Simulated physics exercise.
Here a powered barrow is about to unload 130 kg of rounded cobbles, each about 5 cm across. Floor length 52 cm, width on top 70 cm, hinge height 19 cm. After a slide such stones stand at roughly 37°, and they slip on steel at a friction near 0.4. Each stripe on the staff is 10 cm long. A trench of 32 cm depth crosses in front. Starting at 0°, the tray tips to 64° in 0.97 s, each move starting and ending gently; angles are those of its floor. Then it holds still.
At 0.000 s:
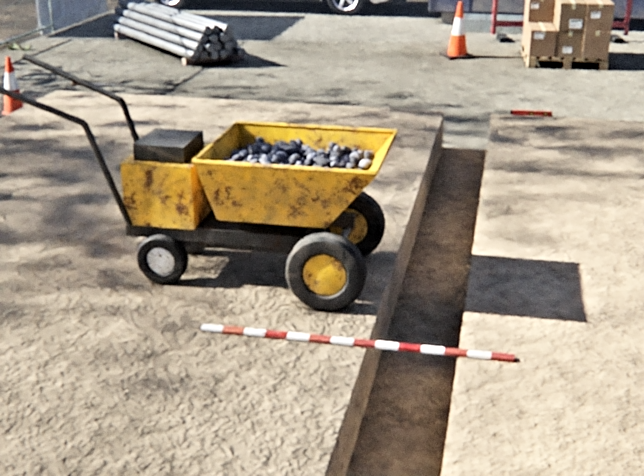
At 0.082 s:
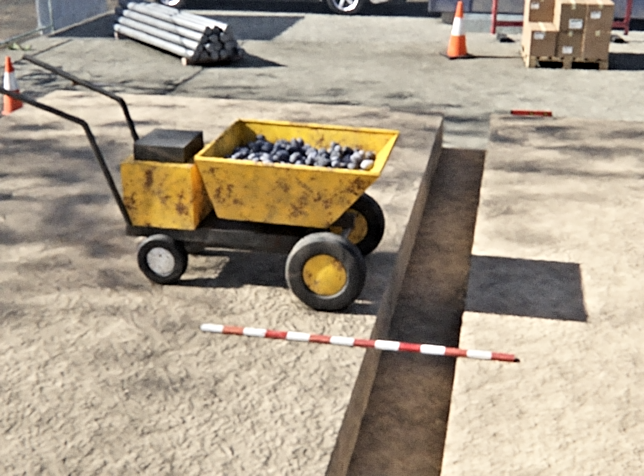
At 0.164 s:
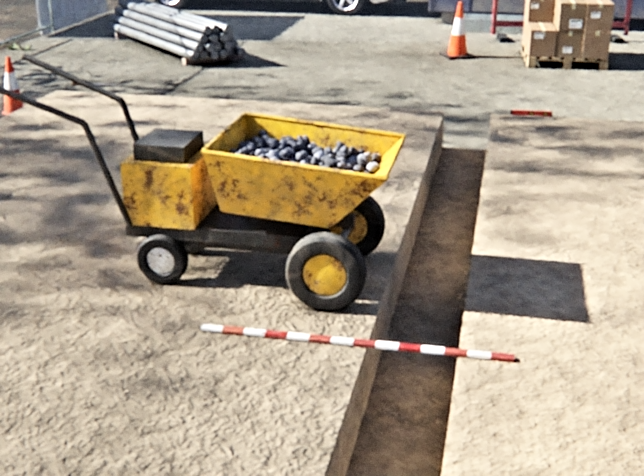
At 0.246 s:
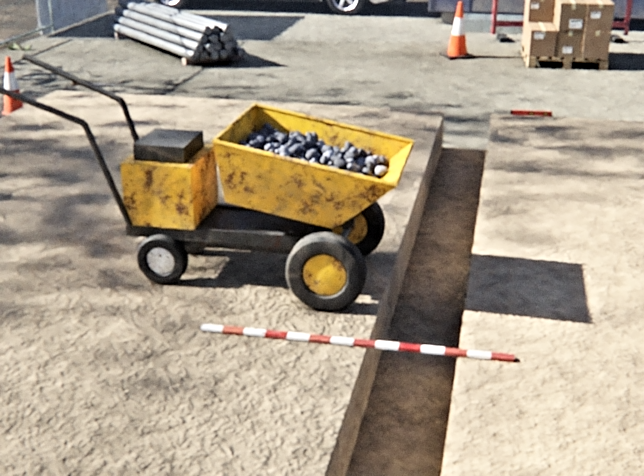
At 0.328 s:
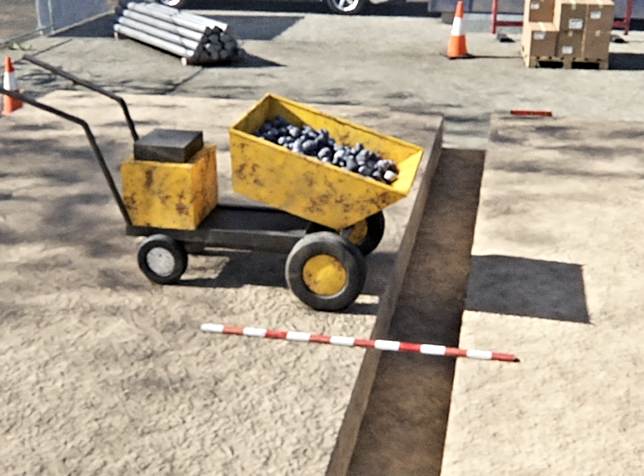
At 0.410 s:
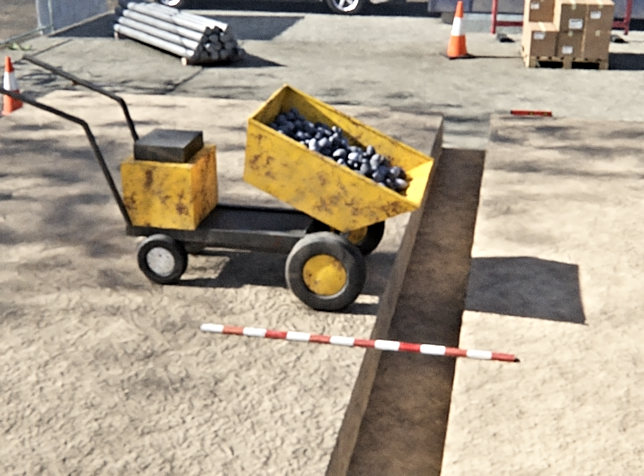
A yellow barrow's tray of dark rounded stones tilts steadily forward to the right beside a trench.
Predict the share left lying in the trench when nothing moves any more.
About 42 per cent.
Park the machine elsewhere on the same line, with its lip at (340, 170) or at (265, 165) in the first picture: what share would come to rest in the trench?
Near 80 per cent from the first place, 65 from the second.
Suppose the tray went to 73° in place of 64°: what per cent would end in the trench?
Then about 35 per cent.
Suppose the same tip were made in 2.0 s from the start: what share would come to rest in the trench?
In that case some 55 per cent.
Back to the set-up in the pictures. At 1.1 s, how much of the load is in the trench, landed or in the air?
Some 5 per cent.
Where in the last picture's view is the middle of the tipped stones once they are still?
Their middle is at about (483, 292).
After 0.7 s the floor is at 54°; 100 % in the tray; the foremost stones are at (435, 228).
After 1.1 s the floor is at 64°; 82 % in the tray, 3 % in the trench, 16 % past the trench; the foremost stones are at (510, 300).
After 1.4 s the floor is at 64°; 44 % in the tray, 6 % in the trench, 50 % past the trench; the foremost stones are at (618, 311).
After 3.4 s the floor is at 64°; 0 % in the tray, 42 % in the trench, 58 % past the trench; the foremost stones are past the picture's edge.
